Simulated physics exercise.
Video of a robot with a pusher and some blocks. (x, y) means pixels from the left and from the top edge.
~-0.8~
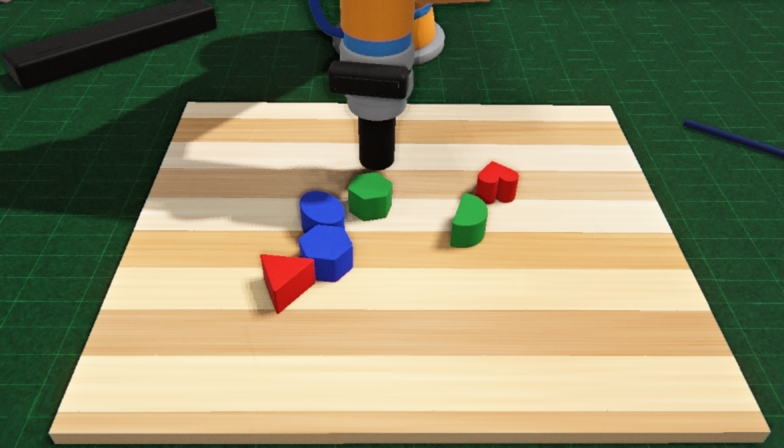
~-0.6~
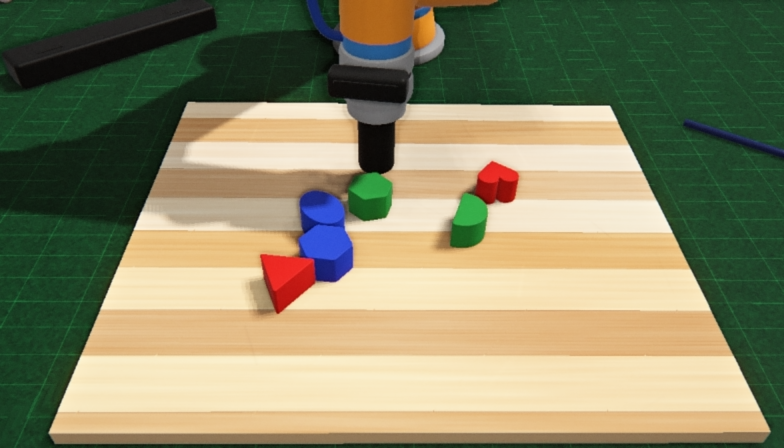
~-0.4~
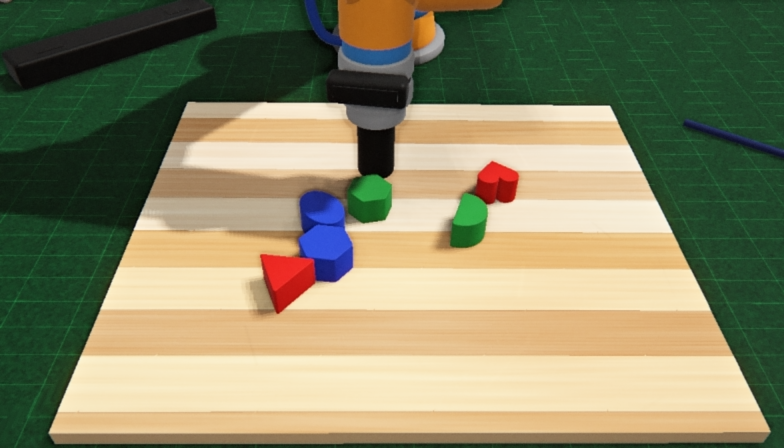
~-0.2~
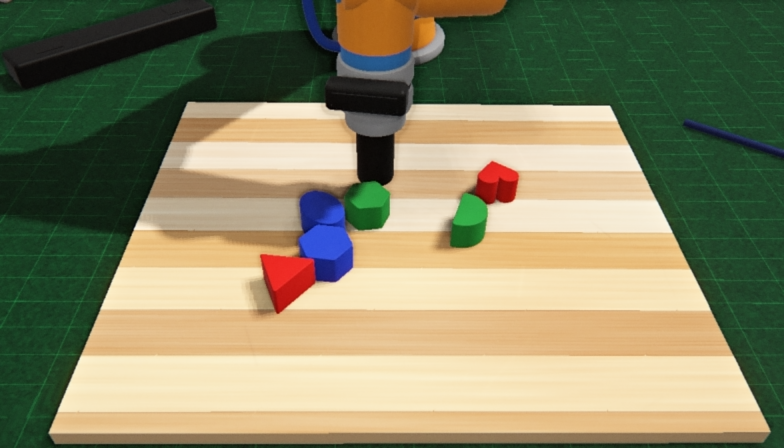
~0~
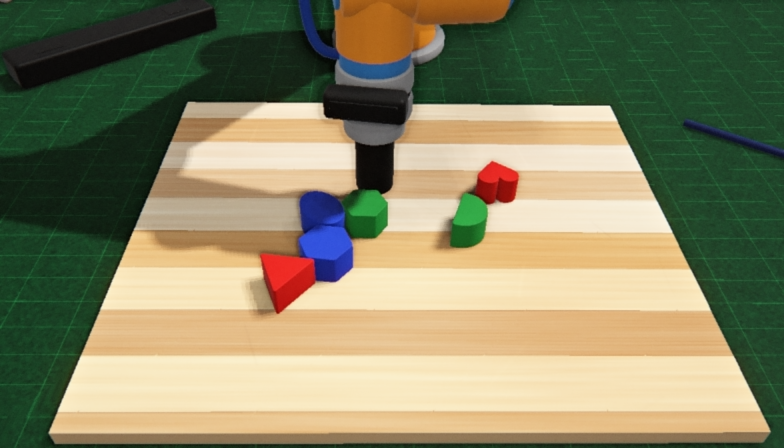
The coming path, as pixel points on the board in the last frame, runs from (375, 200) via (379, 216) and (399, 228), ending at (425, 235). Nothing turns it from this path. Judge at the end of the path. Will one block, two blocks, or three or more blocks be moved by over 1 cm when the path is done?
It should be one.
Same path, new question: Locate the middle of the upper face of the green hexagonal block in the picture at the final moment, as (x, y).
Final place: (363, 224).
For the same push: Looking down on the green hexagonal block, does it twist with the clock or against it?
Seen from above, its turn is clockwise.
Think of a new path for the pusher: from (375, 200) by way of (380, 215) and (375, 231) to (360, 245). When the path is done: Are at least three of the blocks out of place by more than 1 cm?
Yes.
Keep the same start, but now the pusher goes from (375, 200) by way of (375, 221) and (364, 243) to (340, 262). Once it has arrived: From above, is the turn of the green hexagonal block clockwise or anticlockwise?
Rotates clockwise.
On the path given first. Halfway along, pusher (388, 210); blue hexagonal block (322, 244); green hexagonal block (363, 224), turned 50° clockwise.
At the end, pusher (426, 220); blue hexagonal block (322, 244); green hexagonal block (363, 224), turned 50° clockwise; green half-round block unmoved.
